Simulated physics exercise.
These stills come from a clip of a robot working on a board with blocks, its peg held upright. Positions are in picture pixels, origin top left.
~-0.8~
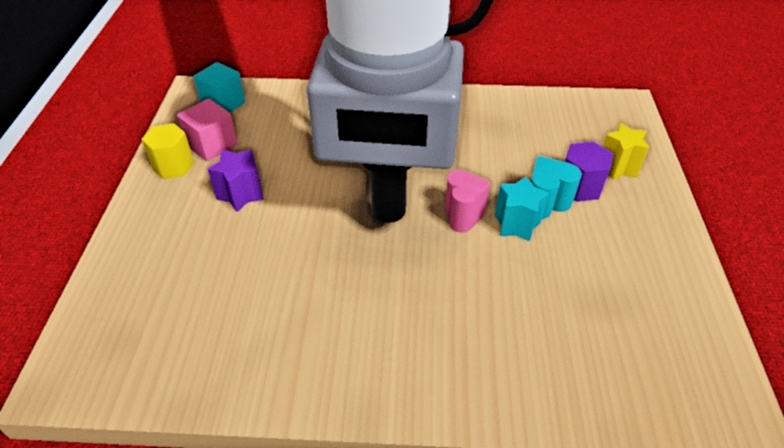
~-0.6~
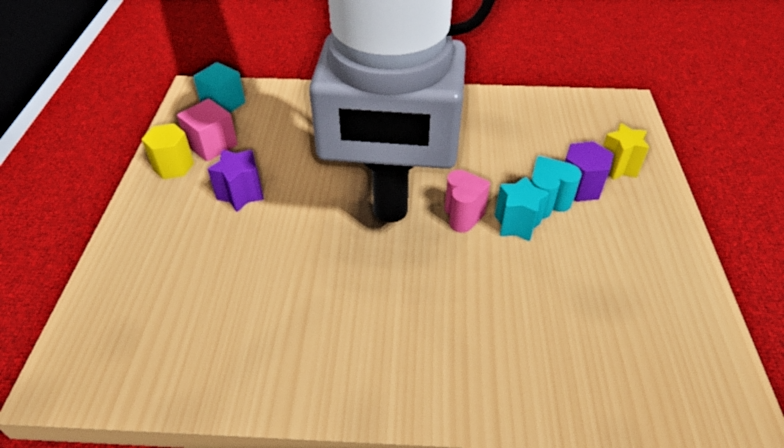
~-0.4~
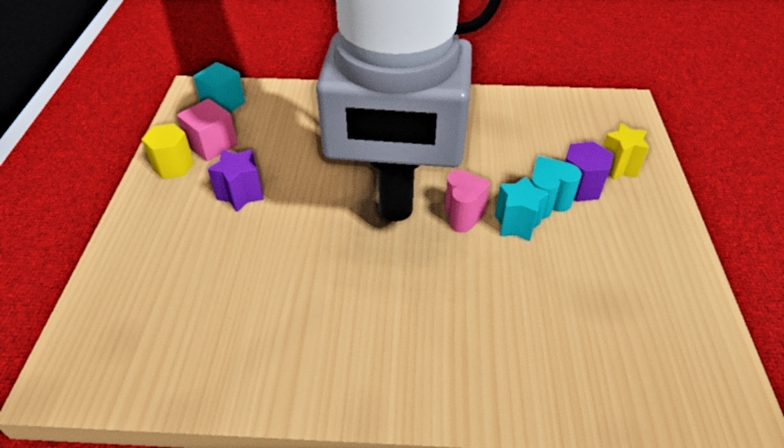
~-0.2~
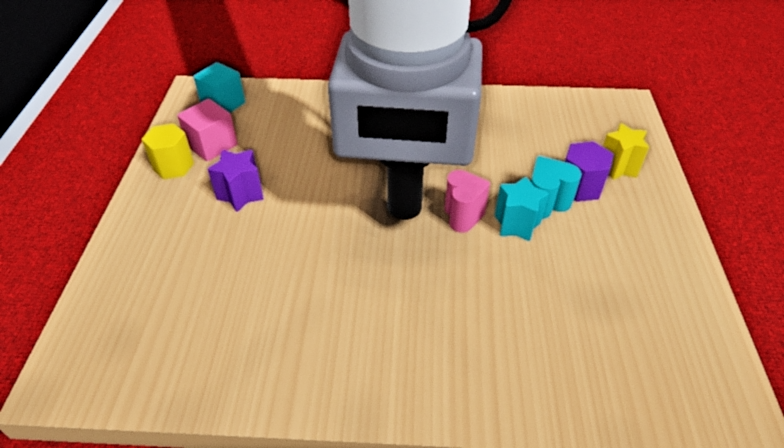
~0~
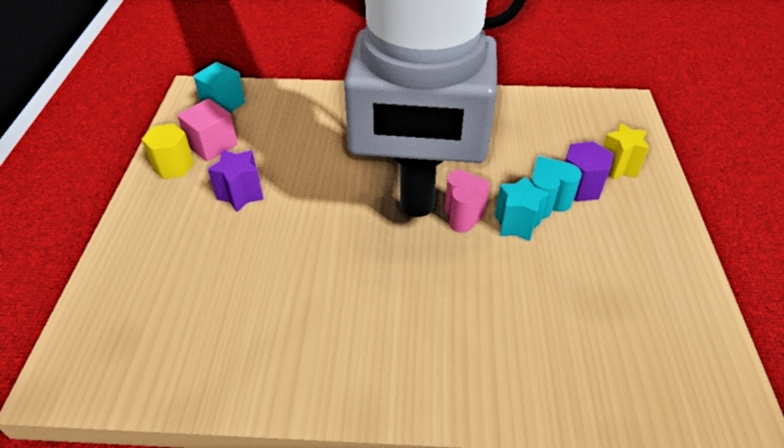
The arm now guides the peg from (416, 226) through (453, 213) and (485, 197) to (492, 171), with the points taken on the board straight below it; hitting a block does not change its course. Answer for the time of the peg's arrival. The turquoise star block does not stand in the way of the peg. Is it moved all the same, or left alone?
By the end it has moved.
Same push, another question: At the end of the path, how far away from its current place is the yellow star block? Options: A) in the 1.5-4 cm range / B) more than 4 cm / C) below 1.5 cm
C (below 1.5 cm)
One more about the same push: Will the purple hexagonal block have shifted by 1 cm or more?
No, that is not what happens.
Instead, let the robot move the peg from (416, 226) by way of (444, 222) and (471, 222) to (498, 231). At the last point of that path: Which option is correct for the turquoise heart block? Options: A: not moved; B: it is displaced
The one that fits is B, it is displaced.
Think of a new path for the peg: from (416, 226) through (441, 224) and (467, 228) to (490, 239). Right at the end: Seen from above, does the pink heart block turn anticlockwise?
Yes, that is how it ends up.
The first path, step by step. One third of the way, peg (456, 193); pink heart block (488, 179); turquoise star block (528, 195).
Two thirds of the way, peg (488, 177); pink heart block (520, 173), turned 30° clockwise; turquoise star block (536, 200); turquoise heart block (563, 175), turned 15° anticlockwise.
At the end, peg (495, 151); pink heart block (522, 172), turned 45° clockwise; turquoise star block (536, 200); turquoise heart block (563, 176), turned 20° anticlockwise; purple hexagonal block still; yellow star block still.
